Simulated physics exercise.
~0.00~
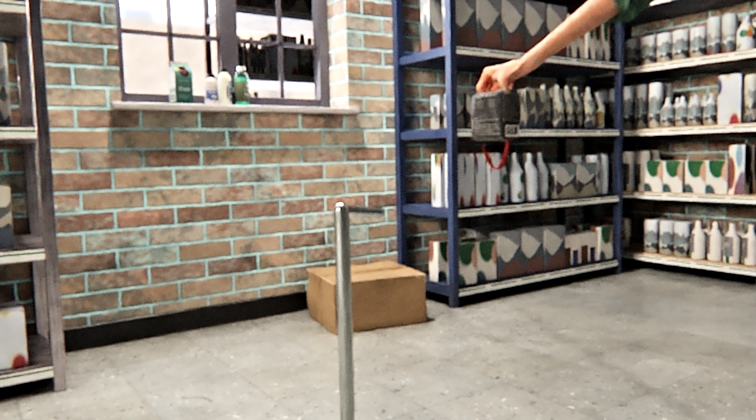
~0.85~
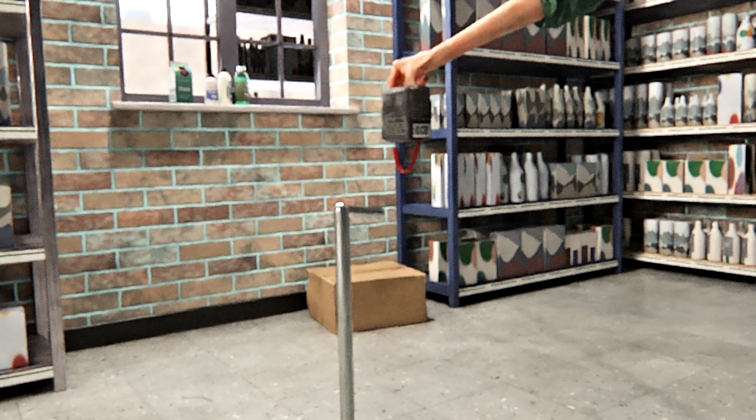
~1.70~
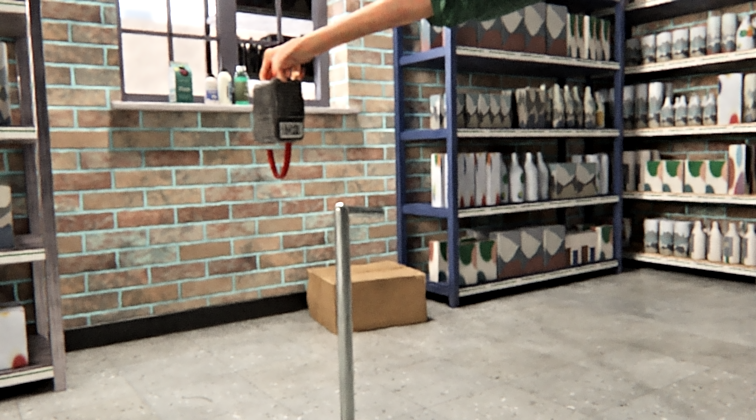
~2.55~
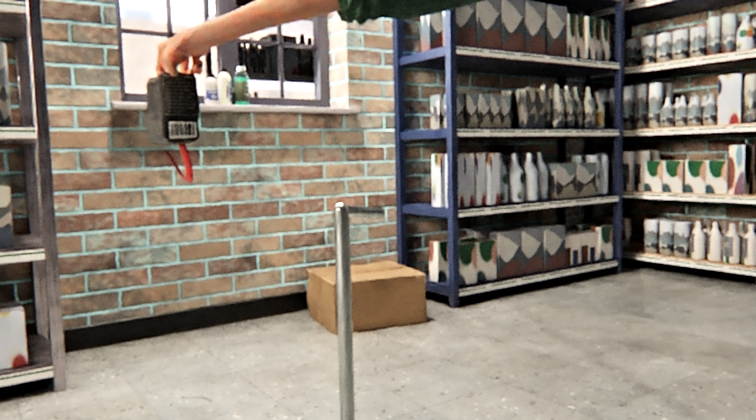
A hand carries a black pouch with a red loop leftward over a post, passing clear.
